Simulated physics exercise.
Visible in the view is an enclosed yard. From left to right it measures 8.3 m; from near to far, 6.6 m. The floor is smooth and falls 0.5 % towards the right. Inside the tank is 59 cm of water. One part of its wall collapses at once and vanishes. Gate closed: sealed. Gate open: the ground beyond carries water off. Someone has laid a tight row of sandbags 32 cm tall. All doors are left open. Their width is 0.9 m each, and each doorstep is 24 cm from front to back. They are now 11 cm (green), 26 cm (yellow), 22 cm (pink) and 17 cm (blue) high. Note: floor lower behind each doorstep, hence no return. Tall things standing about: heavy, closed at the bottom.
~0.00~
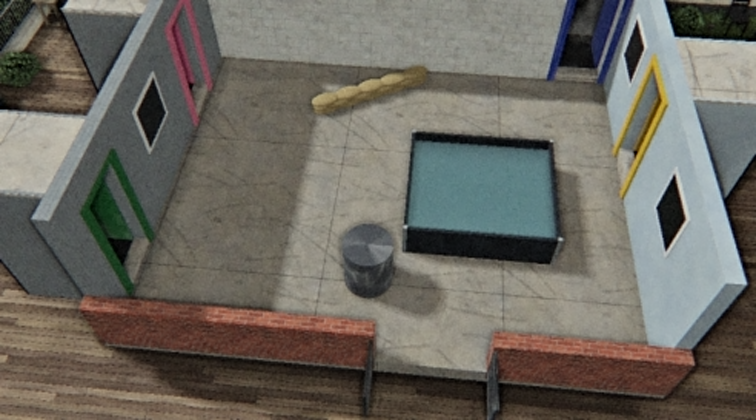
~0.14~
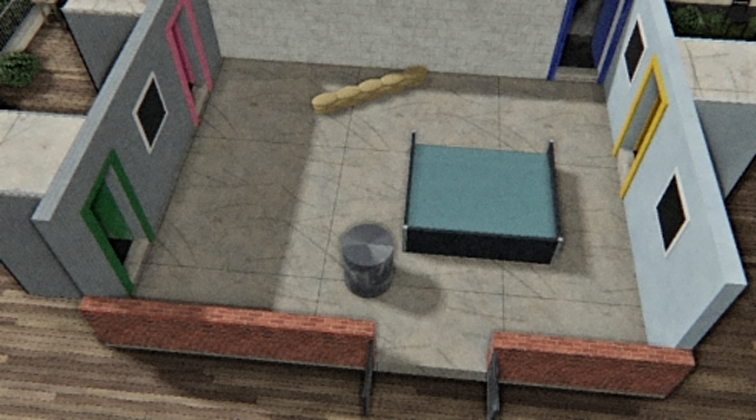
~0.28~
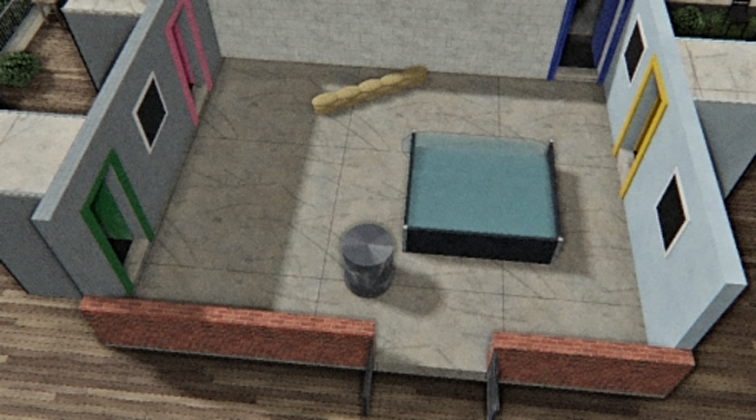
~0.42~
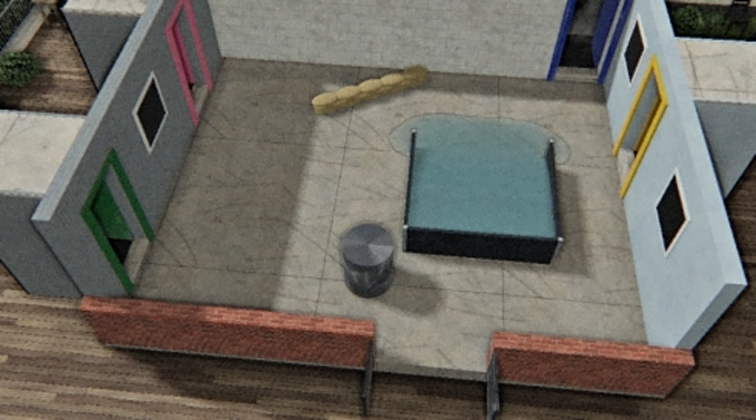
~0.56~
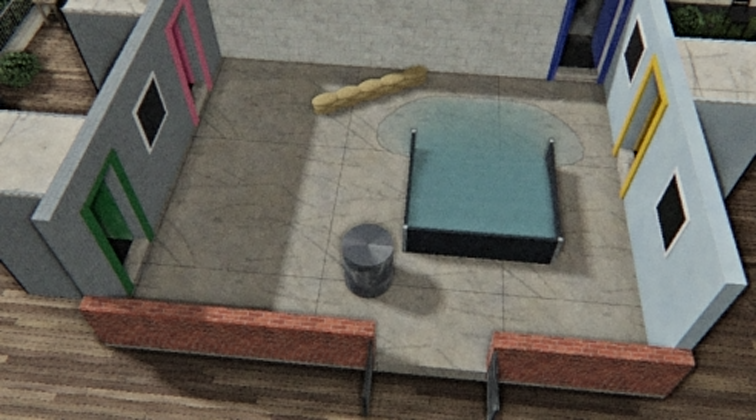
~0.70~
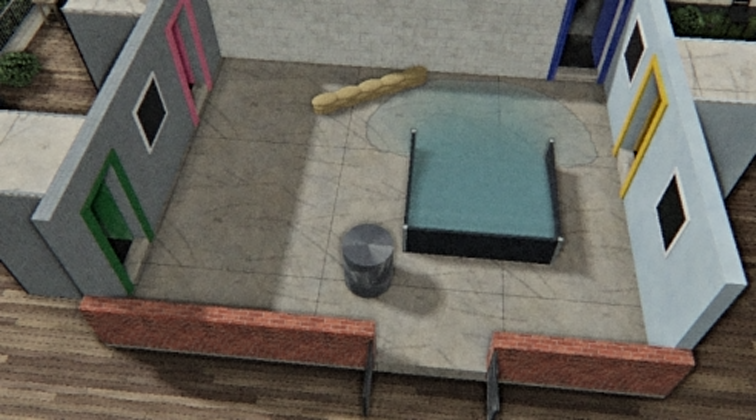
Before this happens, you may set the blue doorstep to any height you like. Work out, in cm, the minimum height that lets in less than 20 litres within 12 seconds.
I would say 30 cm.
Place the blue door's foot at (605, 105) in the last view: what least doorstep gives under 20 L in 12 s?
About 32 cm.
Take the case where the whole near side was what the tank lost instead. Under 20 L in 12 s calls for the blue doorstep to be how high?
With that break, close to 13.0 cm.
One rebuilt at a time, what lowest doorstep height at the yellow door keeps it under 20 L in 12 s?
Door yellow, min height approx. 8.5 cm.
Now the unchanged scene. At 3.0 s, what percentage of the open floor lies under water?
Roughly 35 percent of the floor.
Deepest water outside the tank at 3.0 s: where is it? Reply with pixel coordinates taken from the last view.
Around pixel (595, 86).
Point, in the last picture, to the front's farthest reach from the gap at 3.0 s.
The farthest wet point is roughly at (245, 61) in the last view.
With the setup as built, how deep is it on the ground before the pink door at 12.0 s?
Some 2.5 cm.
After 1.4 s water covers 20 % of the floor, deepest (40 cm) near (476, 77); 17 cm at the blue door, 0 litres in over its 17 cm doorstep.
After 3.0 s water covers 35 % of the floor, deepest (38 cm) near (595, 86); 31 cm at the blue door, 47 litres in over its 17 cm doorstep.
After 12.0 s water covers 95 % of the floor, deepest (10 cm) near (368, 346); 5 cm at the blue door, 127 litres in over its 17 cm doorstep.
At the blue door as built, the water arrived by 1.1 s and peaked near 32 cm at 2.8 s.
Run again over the same 12 s with other heights there, 45 litres in over 24.5 cm, 10 litres over 33 cm. The limit of 20 litres is kept from about 30 cm up.
